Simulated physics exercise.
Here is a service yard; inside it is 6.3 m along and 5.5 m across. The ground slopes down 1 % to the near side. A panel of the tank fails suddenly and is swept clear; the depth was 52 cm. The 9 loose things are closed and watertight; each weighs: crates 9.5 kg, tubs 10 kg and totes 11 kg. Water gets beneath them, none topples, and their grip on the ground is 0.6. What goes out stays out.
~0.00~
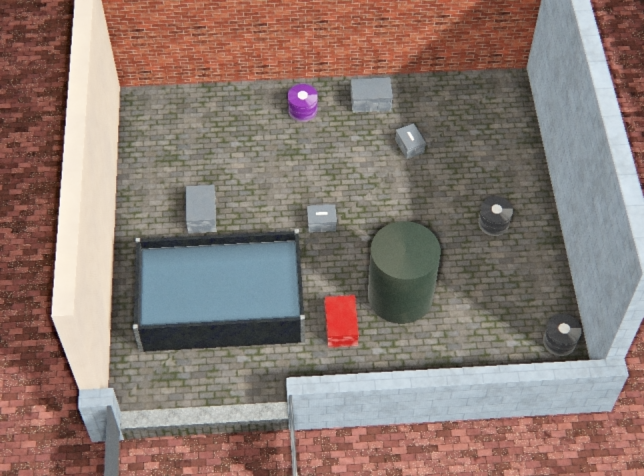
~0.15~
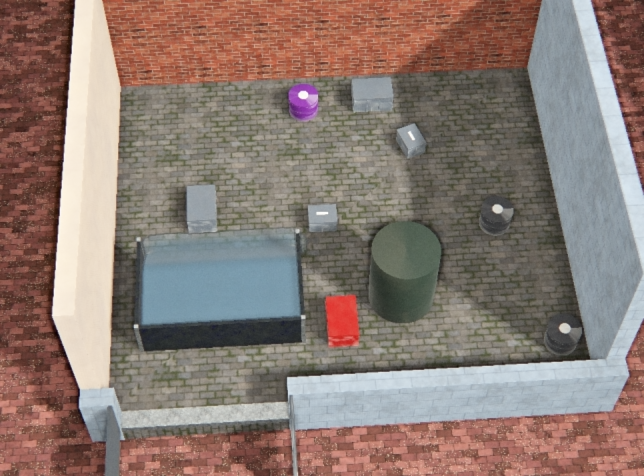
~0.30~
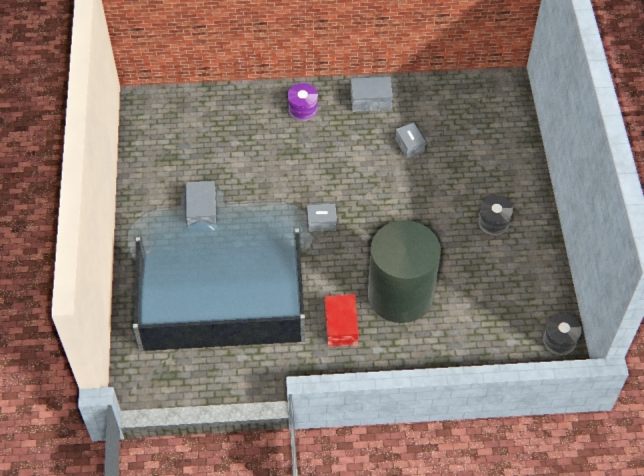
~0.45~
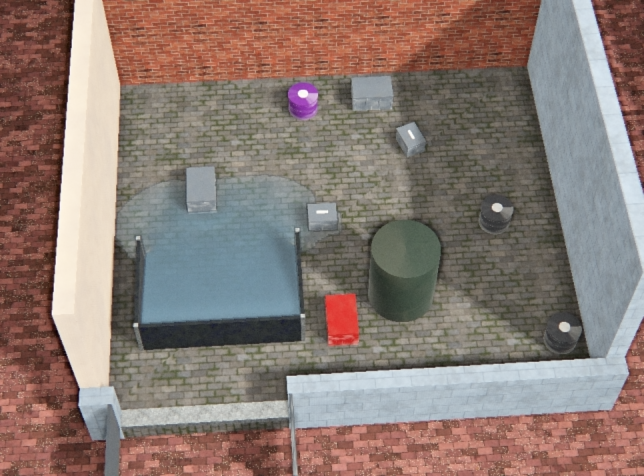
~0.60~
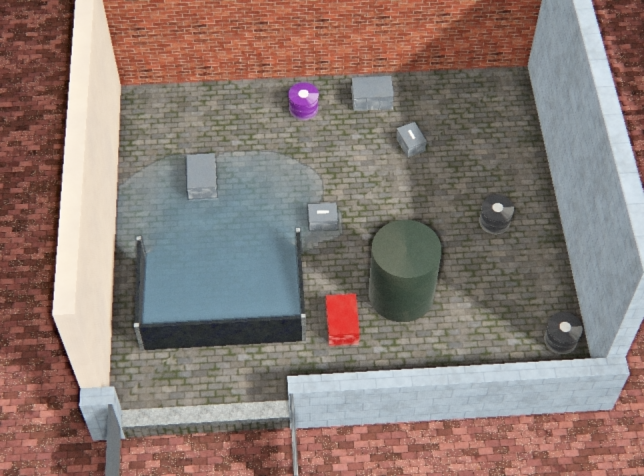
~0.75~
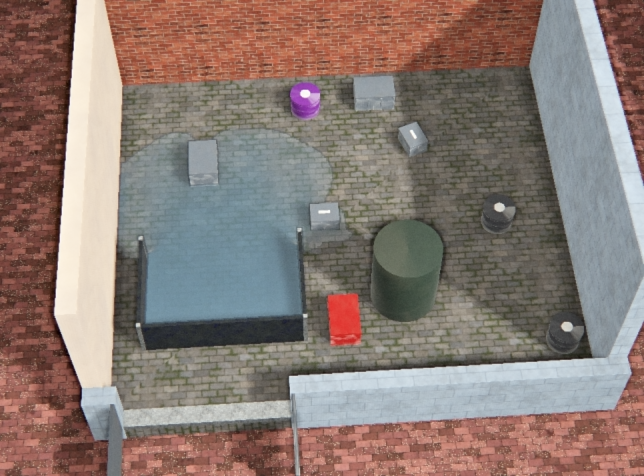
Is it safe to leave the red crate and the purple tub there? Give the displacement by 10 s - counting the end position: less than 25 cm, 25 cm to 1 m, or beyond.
Red crate stays put; purple tub travels far.
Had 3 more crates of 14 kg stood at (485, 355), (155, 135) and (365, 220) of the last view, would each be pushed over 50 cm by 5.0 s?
In turn: Short of it, more, short of it.
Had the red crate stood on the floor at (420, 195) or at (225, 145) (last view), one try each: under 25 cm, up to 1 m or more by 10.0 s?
In turn: It ends far away; it gets carried off.
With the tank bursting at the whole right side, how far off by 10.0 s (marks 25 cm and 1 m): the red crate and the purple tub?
In that case the red crate travels far, the purple tub stays put.
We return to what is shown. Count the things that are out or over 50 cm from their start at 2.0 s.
I count 2.
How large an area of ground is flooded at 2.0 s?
Some 15 m2.
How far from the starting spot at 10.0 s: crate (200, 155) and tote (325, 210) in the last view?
In that order: 400 cm, 0 cm.
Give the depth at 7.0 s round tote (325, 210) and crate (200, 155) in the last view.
Roughly 4 and 5 cm.
After 2.0 s the red crate is near (344, 314), 0.0 m from its start, aground; the purple tub is near (330, 68), 0.6 m from its start, afloat; 0 of 9 are out; 2 afloat.
After 4.5 s the red crate is near (344, 314), 0.0 m from its start, aground; the purple tub is near (504, 122), 3.0 m from its start, aground; 0 of 9 are out; 2 afloat.
After 7.0 s the red crate is near (344, 314), 0.0 m from its start, aground; the purple tub is near (501, 161), 3.1 m from its start, afloat; 0 of 9 are out; 3 afloat.
After 10.0 s the red crate is near (342, 314), 0.0 m from its start, afloat; the purple tub is near (486, 185), 3.1 m from its start, aground; 0 of 9 are out; 4 afloat.
